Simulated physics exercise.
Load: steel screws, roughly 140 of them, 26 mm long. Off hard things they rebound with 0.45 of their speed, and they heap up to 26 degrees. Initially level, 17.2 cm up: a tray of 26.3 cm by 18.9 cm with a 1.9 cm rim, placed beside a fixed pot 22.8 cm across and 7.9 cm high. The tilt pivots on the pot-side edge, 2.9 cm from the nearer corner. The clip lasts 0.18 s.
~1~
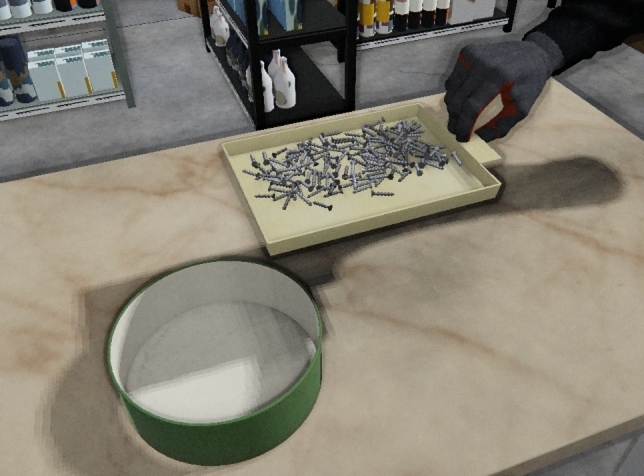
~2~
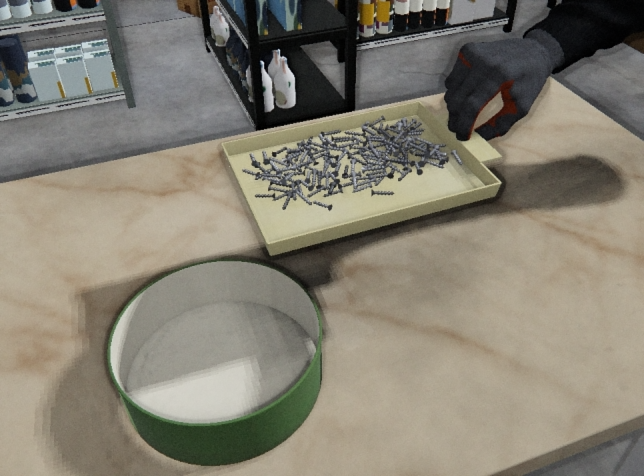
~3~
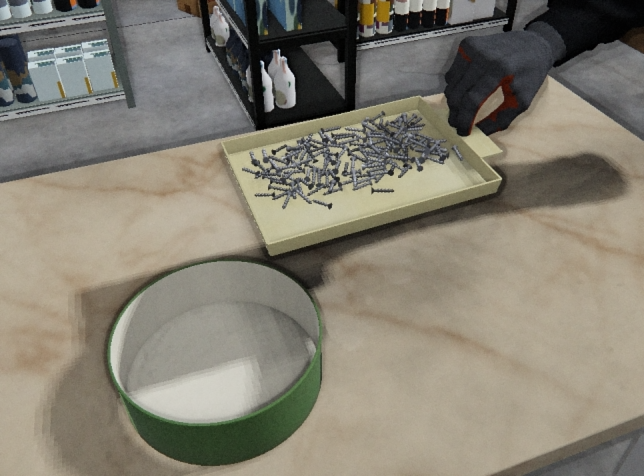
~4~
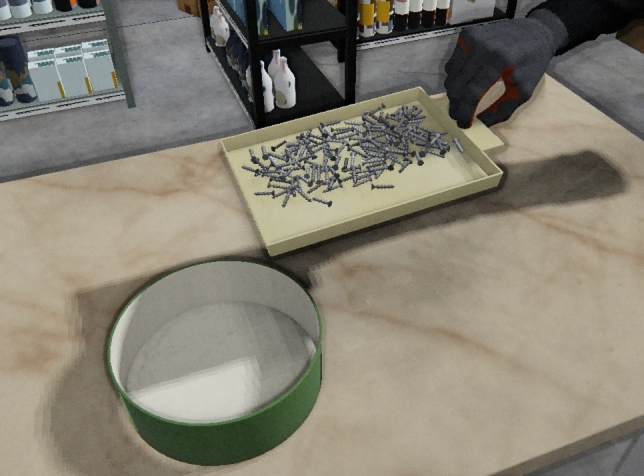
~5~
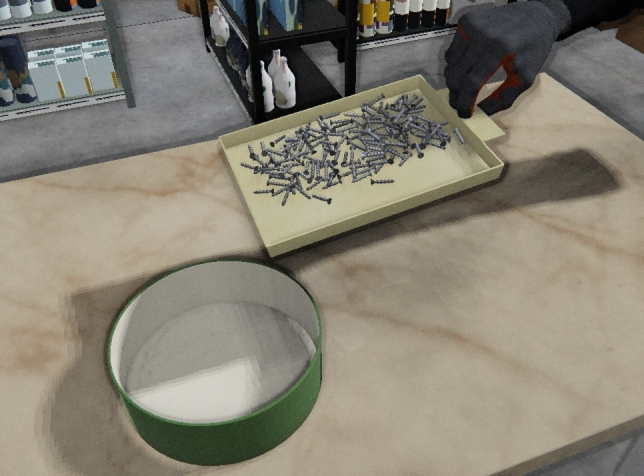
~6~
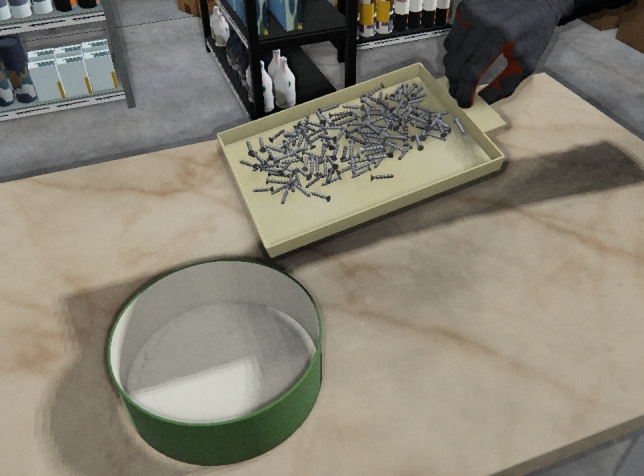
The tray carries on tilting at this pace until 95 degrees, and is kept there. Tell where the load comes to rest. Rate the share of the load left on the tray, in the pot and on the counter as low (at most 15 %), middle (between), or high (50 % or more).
Left on the tray - low, pot - high, counter - low.
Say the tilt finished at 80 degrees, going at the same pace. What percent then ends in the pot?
The pot would get around 95 per cent.
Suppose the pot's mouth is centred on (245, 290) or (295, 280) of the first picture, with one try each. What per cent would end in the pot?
The shares would be near 90 and 65 per cent respectively.
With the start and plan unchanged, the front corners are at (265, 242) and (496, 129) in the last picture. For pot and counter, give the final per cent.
Pot: 30, counter: 70.
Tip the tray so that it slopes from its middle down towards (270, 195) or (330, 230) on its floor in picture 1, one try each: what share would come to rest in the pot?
Near 45 and 95 percent, in that order.
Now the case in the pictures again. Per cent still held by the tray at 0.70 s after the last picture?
About 45 per cent.
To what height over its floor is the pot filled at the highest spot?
Some 1.5 cm above the floor.
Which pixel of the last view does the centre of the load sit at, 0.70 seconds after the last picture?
I'd put it close to (245, 281).
Then, 0.42 s after the last picture, tilt 52 degrees; the tray holds 100 %, the pot 0 %.
Then, 0.70 s after the last picture, tilt 79 degrees; the tray holds 45 %, the pot 25 %.
Then, 1.08 s after the last picture, tilt 95 degrees; the tray holds 0 %, the pot 95 %.
In the end, tray 0 %, pot 100 %, counter 0 %.
